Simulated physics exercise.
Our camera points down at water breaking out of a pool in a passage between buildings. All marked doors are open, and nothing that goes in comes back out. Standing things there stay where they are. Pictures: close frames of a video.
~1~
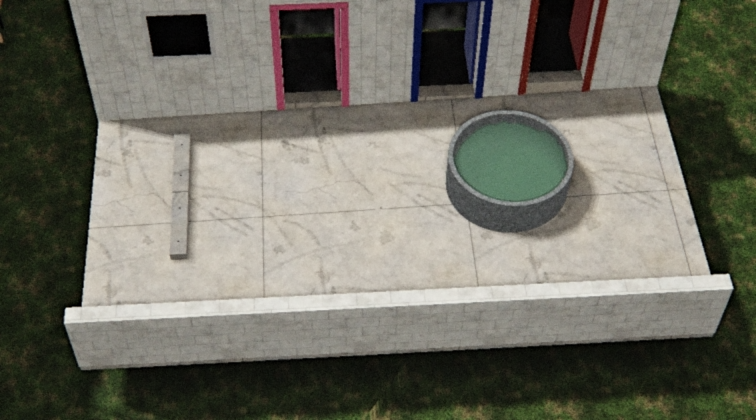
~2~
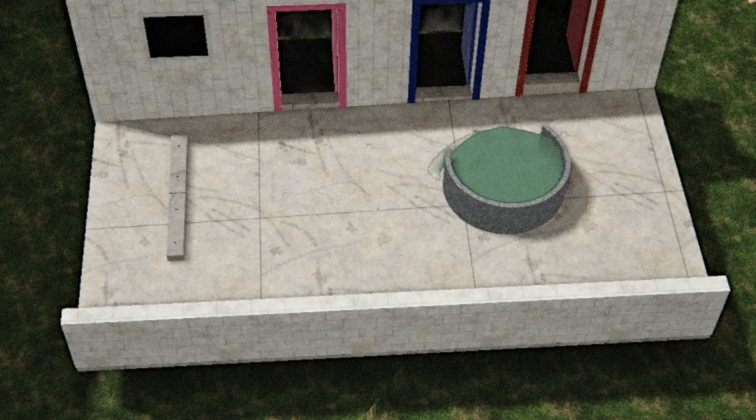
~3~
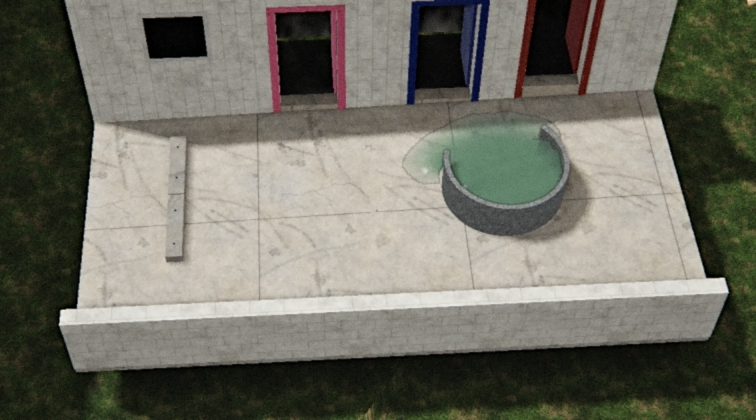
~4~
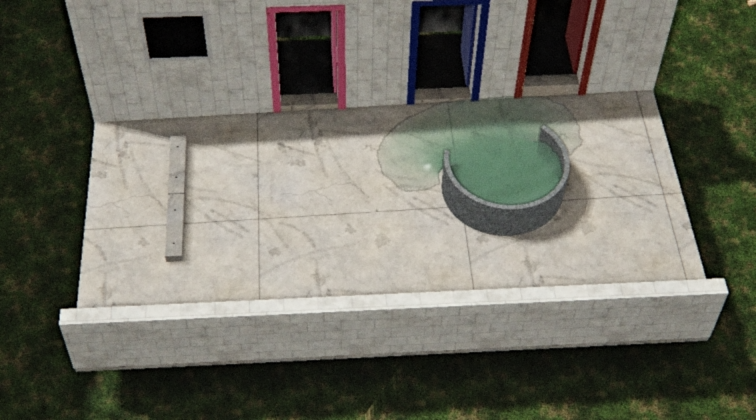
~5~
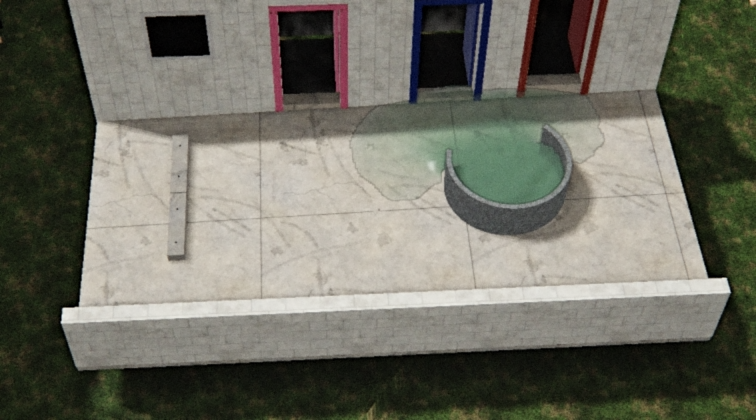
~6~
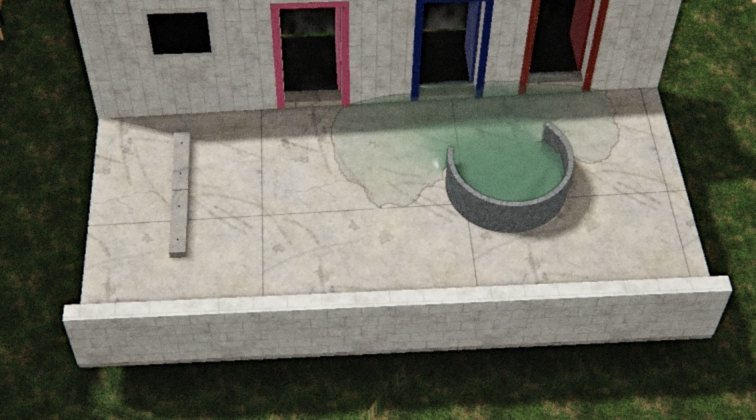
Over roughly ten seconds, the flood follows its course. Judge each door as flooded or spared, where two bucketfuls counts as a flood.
The red door is spared, the pink door is spared, the blue door is flooded.
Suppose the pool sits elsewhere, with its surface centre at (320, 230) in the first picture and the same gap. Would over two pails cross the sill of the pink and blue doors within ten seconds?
I would say the pink one tops the mark and the blue one remains below the mark.
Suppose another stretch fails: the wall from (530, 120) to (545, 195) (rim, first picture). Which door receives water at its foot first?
Answer: The red door.
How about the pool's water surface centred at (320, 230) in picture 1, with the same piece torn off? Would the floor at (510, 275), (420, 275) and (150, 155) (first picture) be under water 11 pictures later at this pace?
I'd call them still dry, still dry and watered, in the order asked.
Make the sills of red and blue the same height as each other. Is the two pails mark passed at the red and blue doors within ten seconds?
After the swap, the red door overshoots and the blue door overshoots.
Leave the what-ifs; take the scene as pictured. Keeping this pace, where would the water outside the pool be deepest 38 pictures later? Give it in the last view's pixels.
I would choose the pixel (194, 154).
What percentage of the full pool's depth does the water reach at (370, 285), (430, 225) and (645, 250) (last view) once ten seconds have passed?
In order: About 2, 0 and 0 in a hundred.
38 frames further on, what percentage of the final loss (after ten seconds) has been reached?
About 75 per cent.
A moment on, water covers 20 % of the floor; the red door under two buckets in, the pink door wet at the sill, nothing in, the blue door over two buckets in.
Next, water covers 30 % of the floor; the red door under two buckets in, the pink door wet at the sill, nothing in, the blue door far over two buckets in.
Then, water covers 40 % of the floor; the red door under two buckets in, the pink door wet at the sill, nothing in, the blue door far over two buckets in.
Later, water covers 45 % of the floor; the red door under two buckets in, the pink door wet at the sill, nothing in, the blue door far over two buckets in.
In the end, water covers 40 % of the floor; the red door under two buckets in, the pink door wet at the sill, nothing in, the blue door far over two buckets in.
